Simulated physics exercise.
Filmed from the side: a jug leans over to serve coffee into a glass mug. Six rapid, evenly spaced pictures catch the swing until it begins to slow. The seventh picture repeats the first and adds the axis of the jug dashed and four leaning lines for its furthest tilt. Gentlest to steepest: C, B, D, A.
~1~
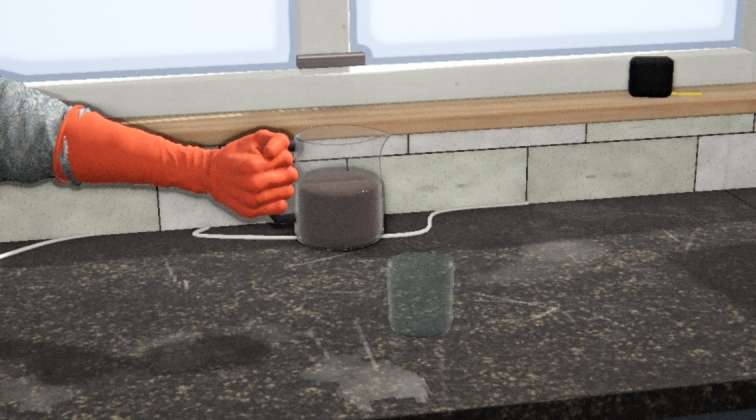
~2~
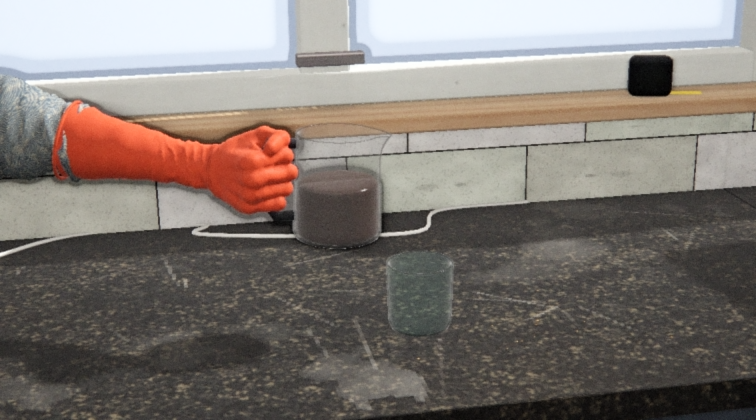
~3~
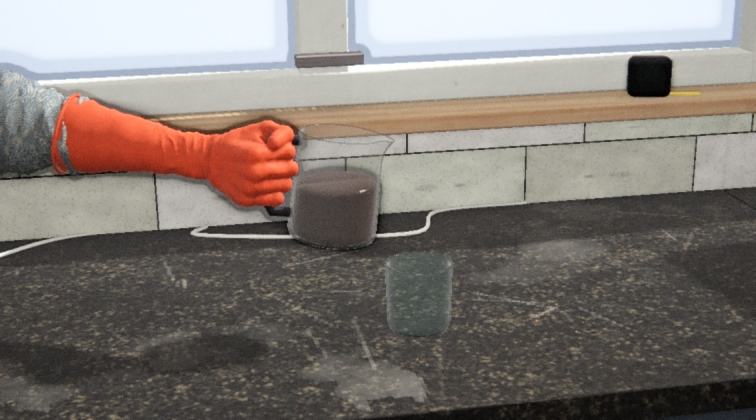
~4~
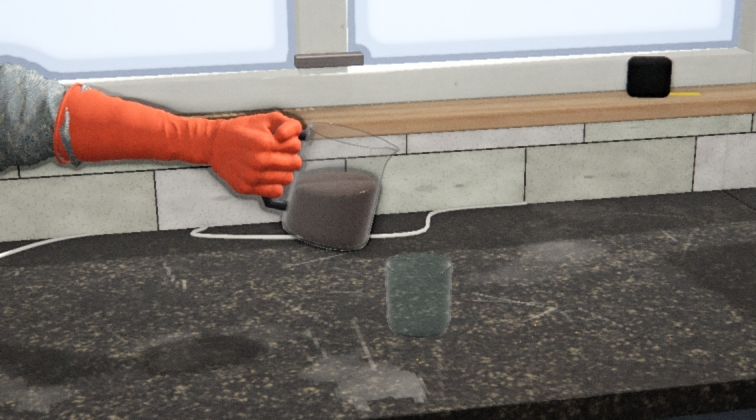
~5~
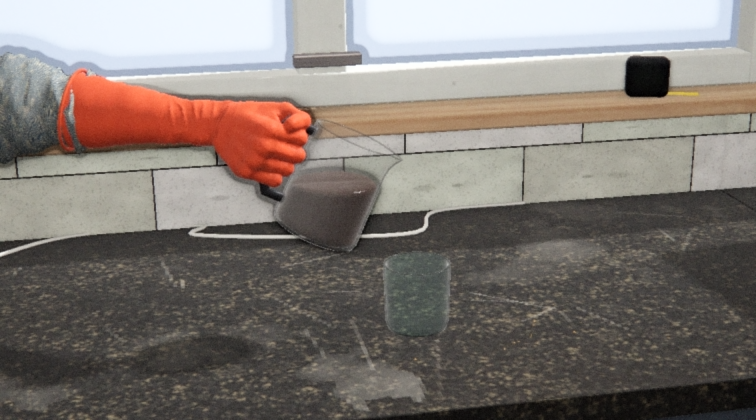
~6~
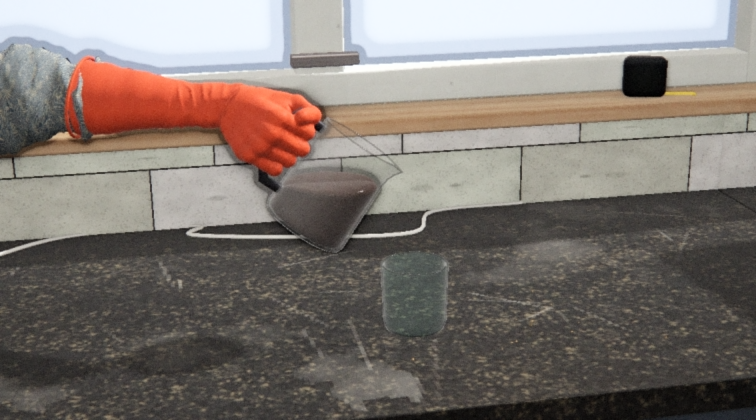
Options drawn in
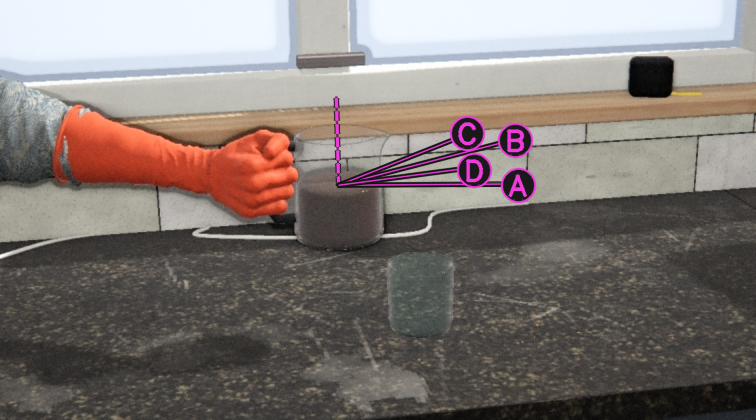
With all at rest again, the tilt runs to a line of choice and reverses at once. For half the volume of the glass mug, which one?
Use mark C.
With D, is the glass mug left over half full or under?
Over half.
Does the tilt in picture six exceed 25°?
Yes, it does.
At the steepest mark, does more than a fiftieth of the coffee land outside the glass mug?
Yes.
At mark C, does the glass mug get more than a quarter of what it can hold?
Yes, clearly.
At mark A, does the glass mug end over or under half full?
Over.
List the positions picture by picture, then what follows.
Upright, lip at (389, 134); rim of the glass mug round (421, 263); nothing has left yet.
Upright, lip at (389, 134); nothing has left yet.
Tipped about 7°, lip at (393, 140); nothing has left yet.
Tipped about 15°, lip at (398, 148); nothing has left yet.
Tipped about 25°, lip at (401, 158); nothing has left yet.
Tipped about 36°, lip at (401, 170); nothing has left yet.
On the marked copy, A at (501, 184); B at (499, 143); C at (451, 140); D at (457, 169).
With A, the glass mug ends with about 86 % of what it can hold; 23 % of the coffee is spilt.
With B, the glass mug ends with about 68 % of what it can hold; 7 % of the coffee is spilt.
With C, the glass mug ends with about 47 % of what it can hold; 5 % of the coffee is spilt.
With D, the glass mug ends with about 78 % of what it can hold; 15 % of the coffee is spilt.
